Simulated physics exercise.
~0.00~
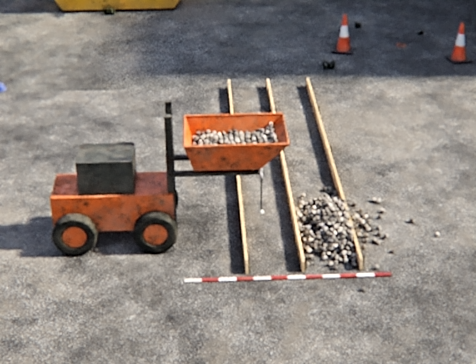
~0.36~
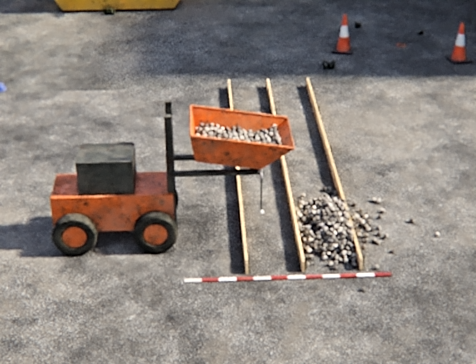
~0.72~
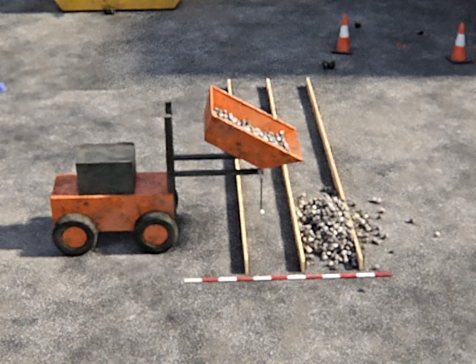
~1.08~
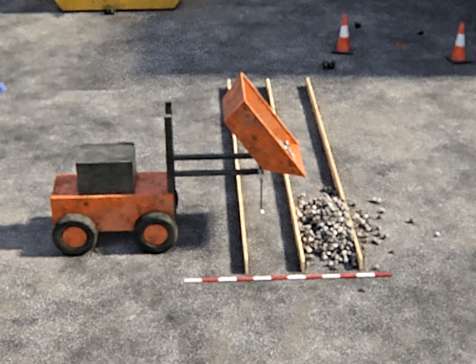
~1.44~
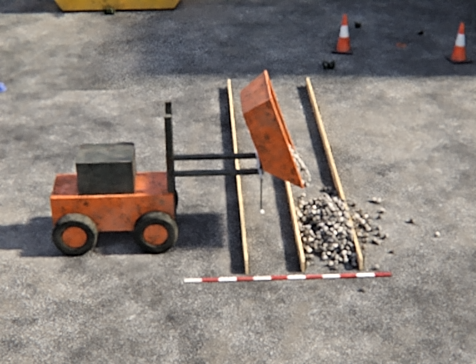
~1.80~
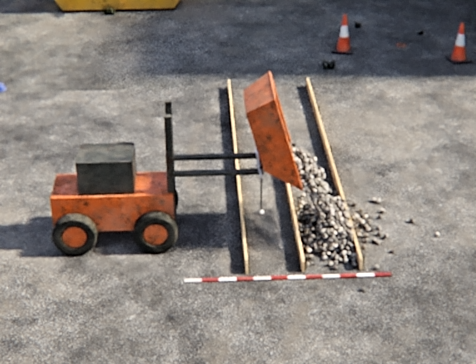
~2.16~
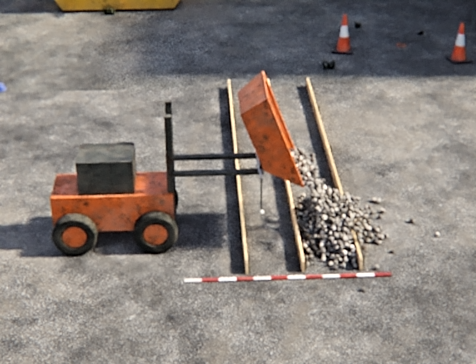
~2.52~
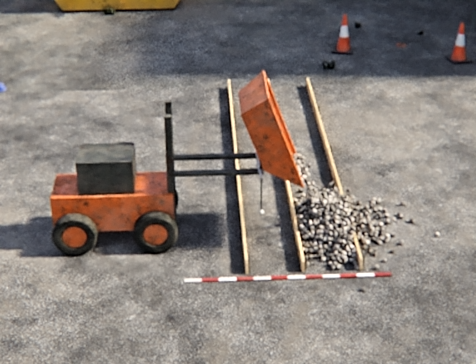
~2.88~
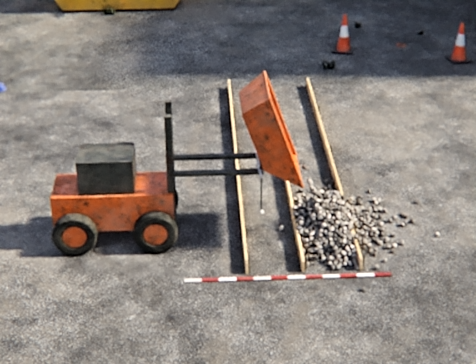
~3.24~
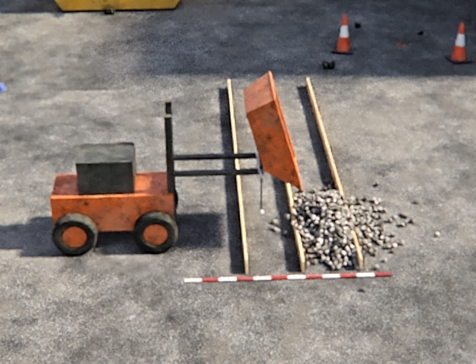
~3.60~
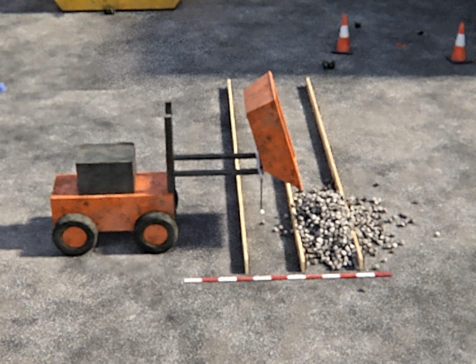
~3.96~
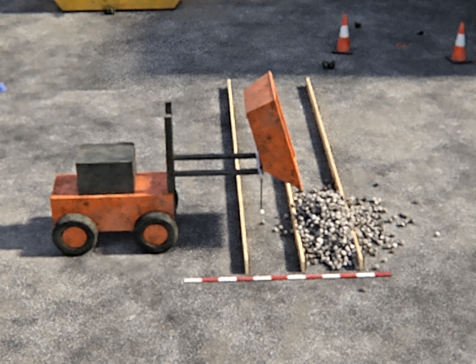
On tarmac, an orange forklift tips its skip, jerks it, and heaps stones between boards.
